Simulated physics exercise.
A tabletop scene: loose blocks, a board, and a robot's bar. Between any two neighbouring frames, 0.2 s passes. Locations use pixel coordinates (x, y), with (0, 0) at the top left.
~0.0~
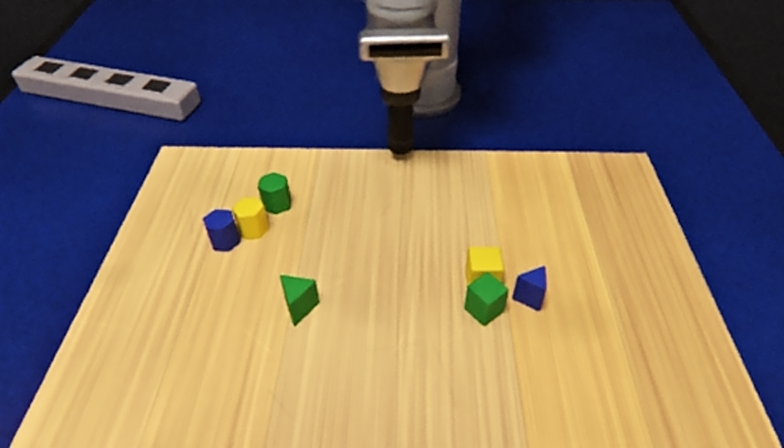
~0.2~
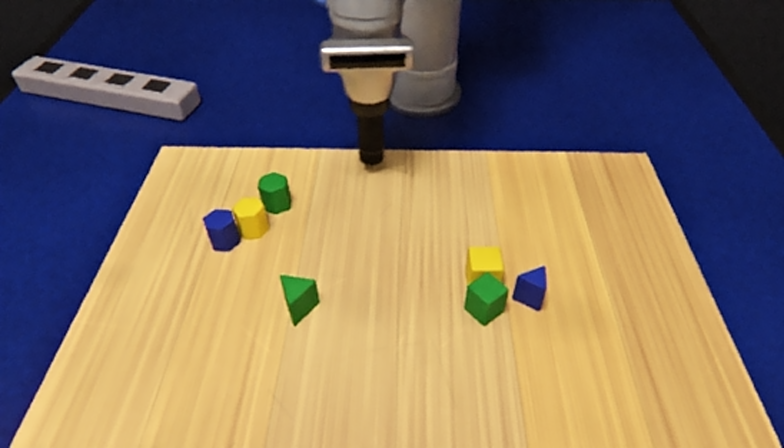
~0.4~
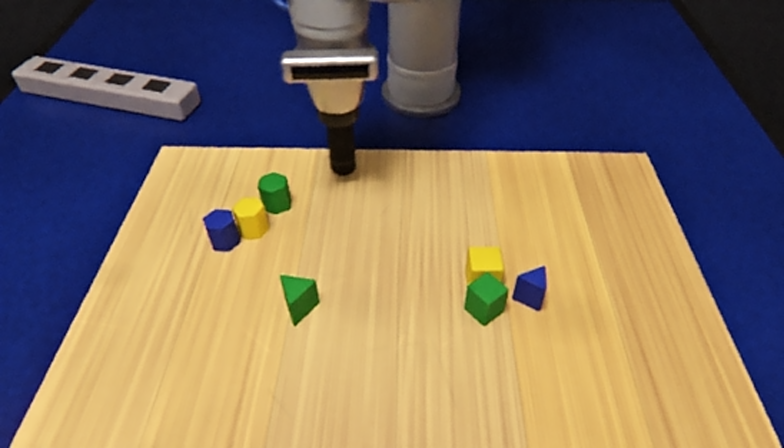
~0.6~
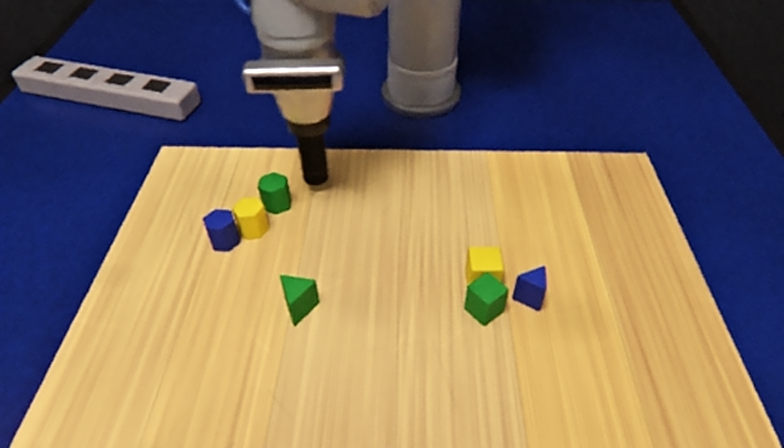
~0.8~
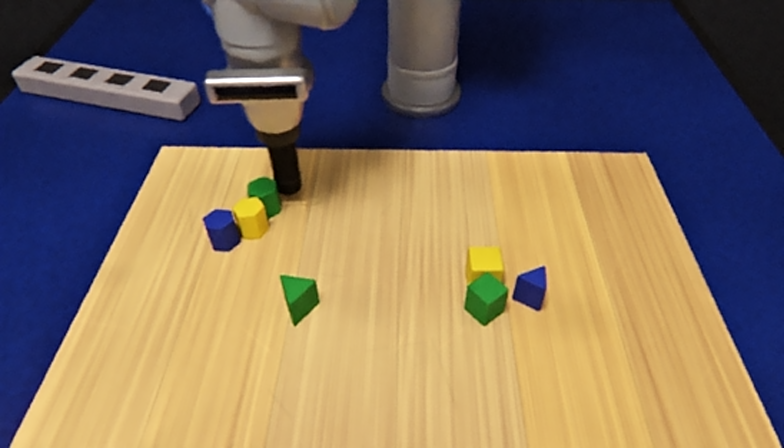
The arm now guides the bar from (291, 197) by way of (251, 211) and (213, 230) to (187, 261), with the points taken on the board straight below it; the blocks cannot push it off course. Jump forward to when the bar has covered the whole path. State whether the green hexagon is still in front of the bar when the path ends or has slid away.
In the end it is ahead.
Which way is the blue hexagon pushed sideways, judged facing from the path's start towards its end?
Well, taking the path from its start to its end as straight ahead, the blue hexagon moves to the left.
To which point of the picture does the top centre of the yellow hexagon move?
Its top middle will sit at (237, 224).
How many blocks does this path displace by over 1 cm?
The push will move three blocks or more.
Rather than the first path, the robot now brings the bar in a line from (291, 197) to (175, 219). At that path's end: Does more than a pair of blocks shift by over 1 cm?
The answer is yes.
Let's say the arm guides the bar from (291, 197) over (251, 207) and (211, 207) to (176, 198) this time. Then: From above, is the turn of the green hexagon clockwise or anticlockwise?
Twists anticlockwise.
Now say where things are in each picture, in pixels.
In the first picture, lower end of the bar (400, 148), tops of blocks, blue hexagon (218, 218), yellow hexagon (248, 206), green hexagon (272, 181).
In the second picture, bar (372, 158), blocks as before.
In the third picture, bar (344, 169), blocks as before.
In the fourth picture, bar (316, 178), blocks as before.
In the fifth picture, bar (289, 187), blue hexagon (218, 218), yellow hexagon (248, 206), green hexagon (262, 186).
What follows on the original path. One third of the way, bar (247, 202); blue hexagon (205, 228), turned 35° clockwise; yellow hexagon (238, 223), turned 30° anticlockwise; green hexagon (227, 206), turned 55° anticlockwise.
Two thirds of the way, bar (209, 221); blue hexagon (188, 250); yellow hexagon (237, 224), turned 40° anticlockwise; green hexagon (191, 228), turned 80° anticlockwise.
At the end, bar (183, 251); blue hexagon (175, 278), turned 80° anticlockwise; yellow hexagon (237, 224), turned 40° anticlockwise; green hexagon (159, 259), turned 65° anticlockwise.
